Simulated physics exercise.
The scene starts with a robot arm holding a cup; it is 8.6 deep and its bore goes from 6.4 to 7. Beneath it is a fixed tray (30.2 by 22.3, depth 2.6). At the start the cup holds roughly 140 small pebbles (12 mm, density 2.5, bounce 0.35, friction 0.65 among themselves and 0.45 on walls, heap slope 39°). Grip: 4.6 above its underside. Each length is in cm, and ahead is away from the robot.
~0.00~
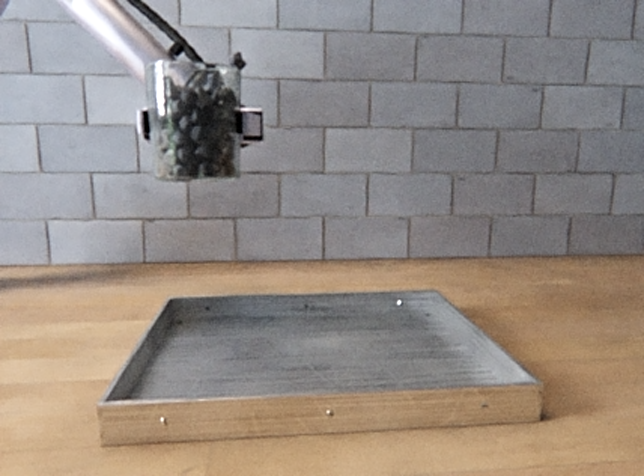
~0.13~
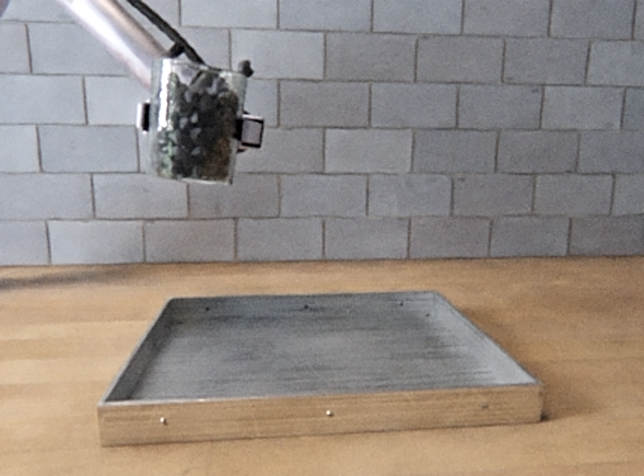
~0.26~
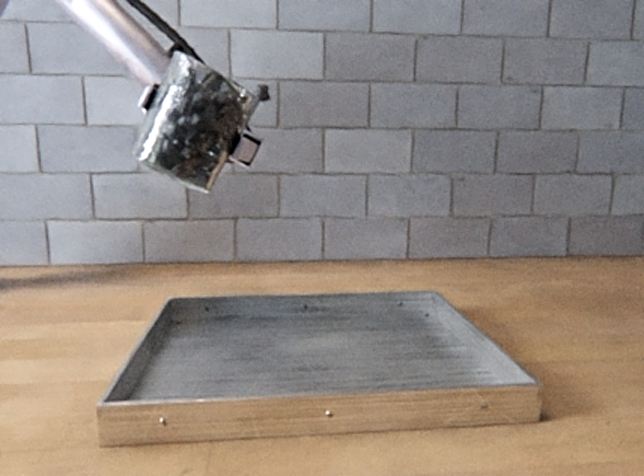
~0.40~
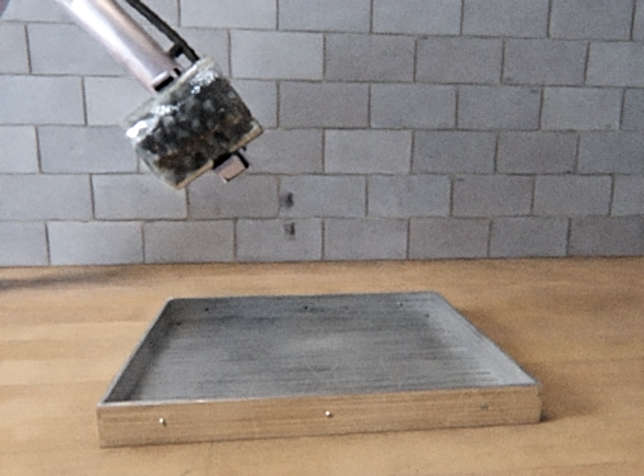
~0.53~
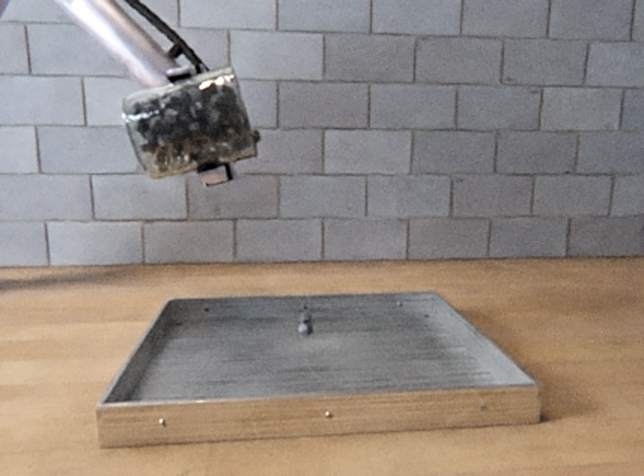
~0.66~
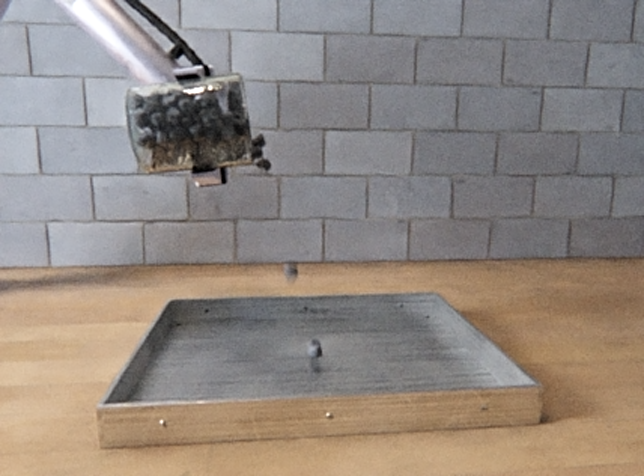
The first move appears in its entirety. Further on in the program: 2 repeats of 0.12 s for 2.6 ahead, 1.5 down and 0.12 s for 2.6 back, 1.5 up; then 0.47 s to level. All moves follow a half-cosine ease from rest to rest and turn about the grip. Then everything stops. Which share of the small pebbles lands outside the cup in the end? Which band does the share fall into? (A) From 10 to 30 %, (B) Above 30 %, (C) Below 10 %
The answer is A.
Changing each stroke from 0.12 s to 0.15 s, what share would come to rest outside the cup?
Roughly 15 percent would.
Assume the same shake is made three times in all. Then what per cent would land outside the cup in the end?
Roughly 25 percent.
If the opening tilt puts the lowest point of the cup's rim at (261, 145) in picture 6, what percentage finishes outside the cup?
5 percent or so.
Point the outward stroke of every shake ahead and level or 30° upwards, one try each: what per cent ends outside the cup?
It comes to around 40 per cent on the first try and around 50 per cent on the second.
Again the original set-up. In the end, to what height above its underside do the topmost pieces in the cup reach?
It reaches close to 8.0 cm in the end.
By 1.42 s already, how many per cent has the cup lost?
Roughly 20 per cent by then.
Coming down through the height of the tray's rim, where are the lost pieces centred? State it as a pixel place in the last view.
Look at roughly (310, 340) in the last picture.
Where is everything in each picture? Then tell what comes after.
The first frame shows cup middle at (196, 127), level; upper third of the load around (200, 102), from x 160 to 240, top at y 60; 135 in the cup.
The second frame shows cup middle at (196, 127), tilted 8° forward; upper third of the load around (198, 104), from x 160 to 245, top at y 70.
The third frame shows cup middle at (194, 127), tilted 29° forward; upper third of the load around (197, 106), from x 145 to 265, top at y 80.
The fourth frame shows cup middle at (192, 126), tilted 54° forward; upper third of the load around (196, 109), from x 135 to 290, top at y 85; 133 in the cup, 2 in flight or on a rim.
The fifth frame shows cup middle at (192, 125), tilted 75° forward; upper third of the load around (190, 109), from x 140 to 305, top at y 95; 133 in the cup, 2 in the tray.
The sixth frame shows cup middle at (192, 126), tilted 83° forward; upper third of the load around (176, 112), from x 140 to 315, top at y 95; 132 in the cup, 2 in the tray, 1 in flight or on a rim.
By 1.04 s, tilted 83° forward, highest piece 22 above the table; 117 in the cup, 16 in the tray, 2 in flight or on a rim.
By 1.42 s, tilted 29° forward, highest piece 24 above the table; 111 in the cup, 24 in the tray.
By 1.81 s, level, highest piece 25 above the table; 111 in the cup, 24 in the tray.
By 2.86 s, level, highest piece 25 above the table; 111 in the cup, 24 in the tray.
Final count, 111 in the cup, 24 in the tray. That is 18 % outside the cup.
